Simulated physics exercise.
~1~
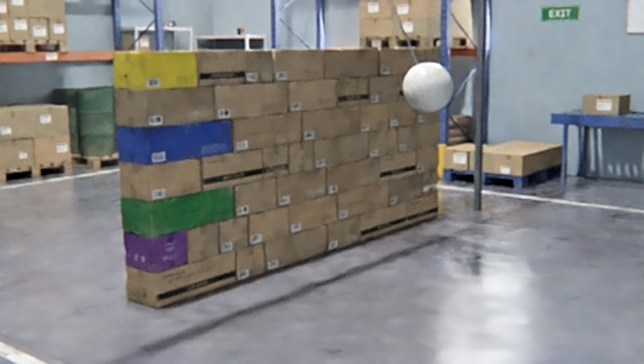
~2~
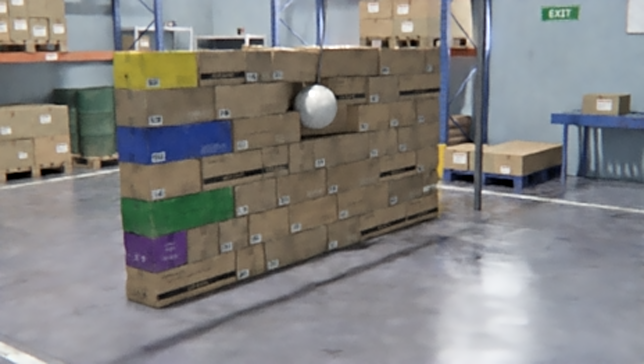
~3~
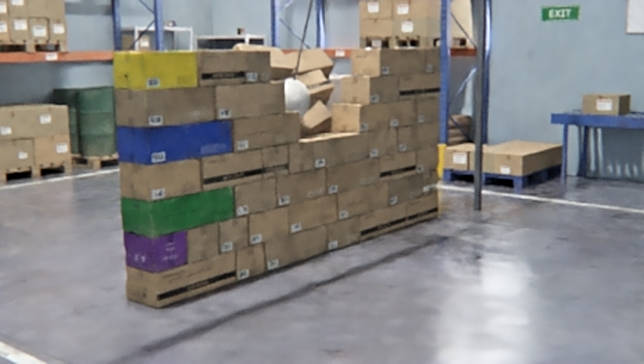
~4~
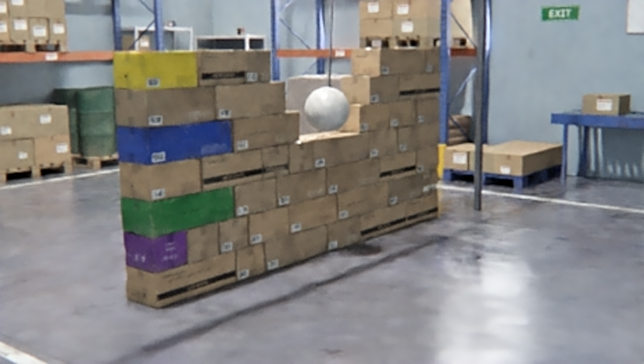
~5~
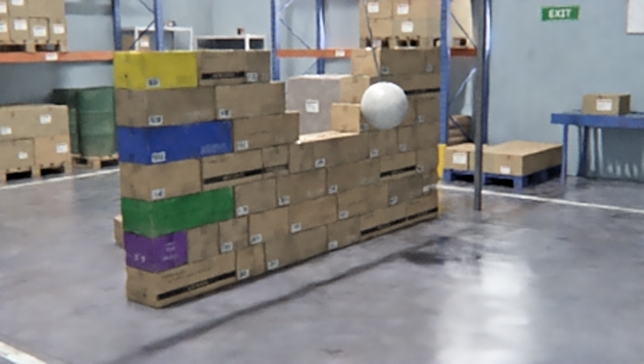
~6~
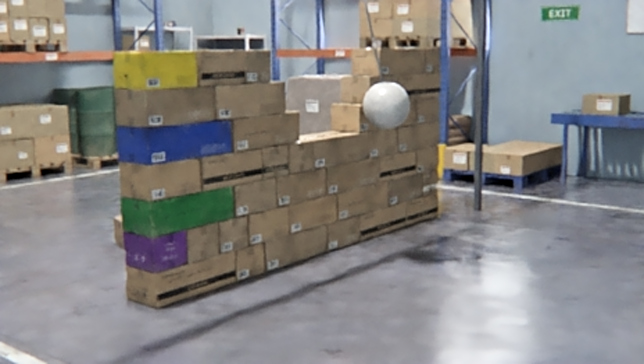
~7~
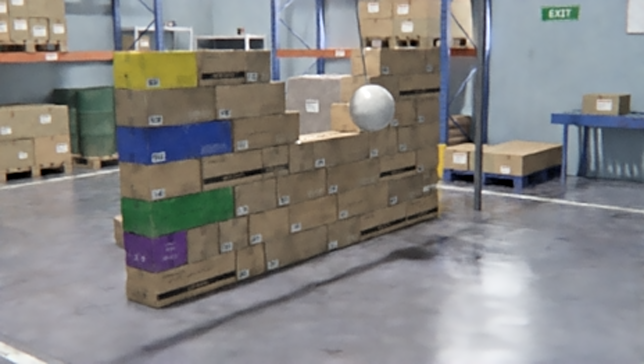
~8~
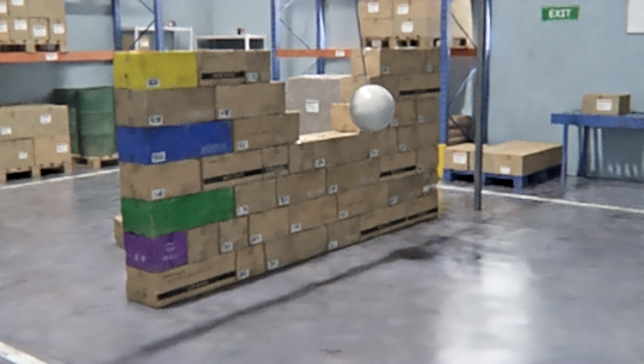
In a warehouse with a glossy grey floor, seen from a fixed view at an angle, a long wall of brown cartons stands before blue racking, with a green exit sign at upper right. Yellow, blue, green and purple cartons mark its left end. A pale stone ball hanging on a line swings in from the right and strikes the upper middle, knocking several cartons backward off the top. The ball swings back right, then drifts slightly left. It finally hangs before the notched wall, the coloured cartons still in place.
